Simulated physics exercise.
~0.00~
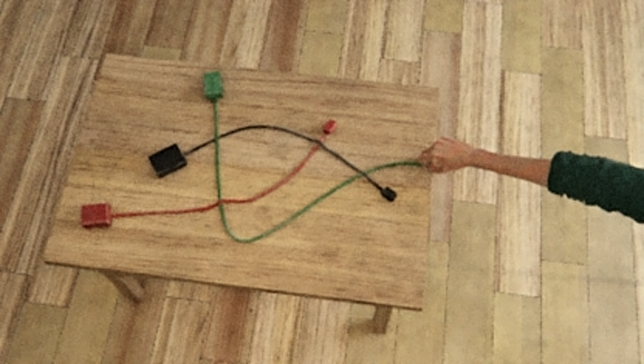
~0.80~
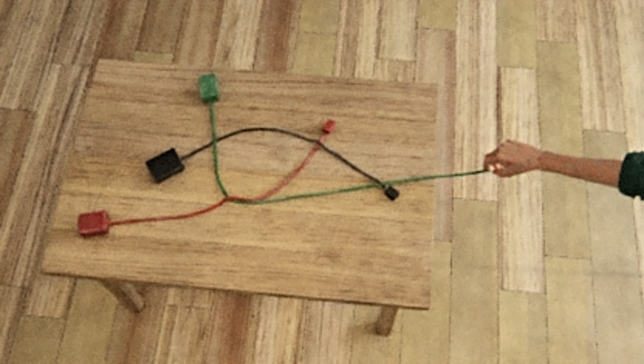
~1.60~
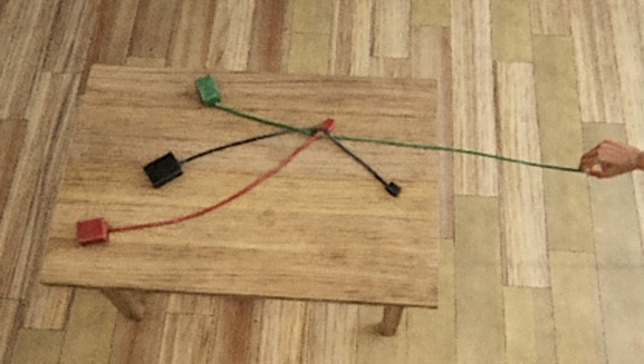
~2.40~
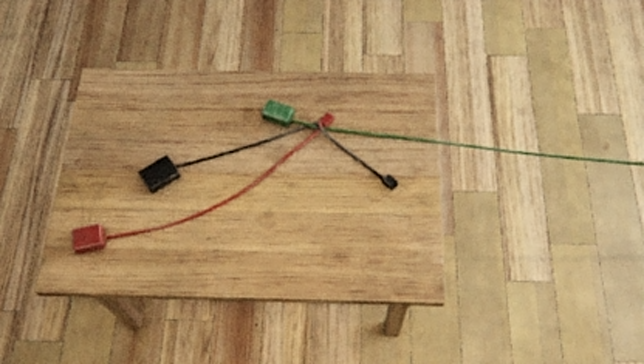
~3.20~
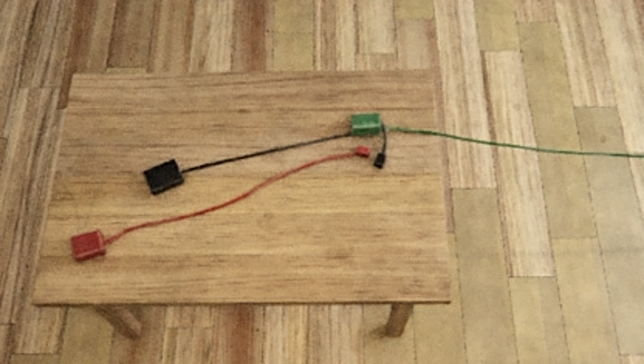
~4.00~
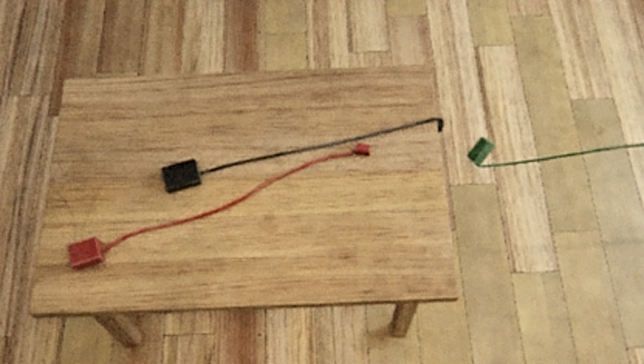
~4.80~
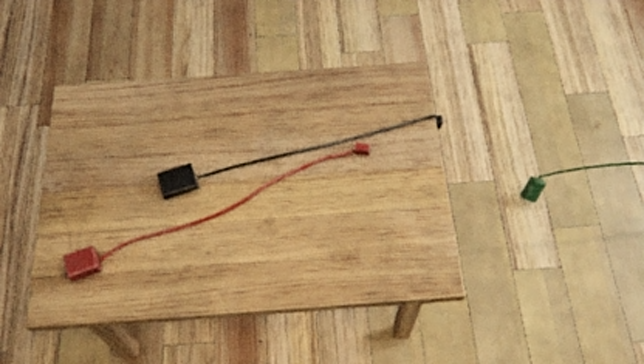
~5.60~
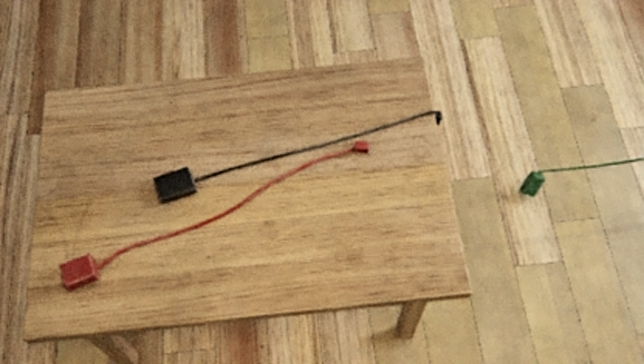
A green lead, pulled right by a hand, drags its charger off the table, shifting the black lead.
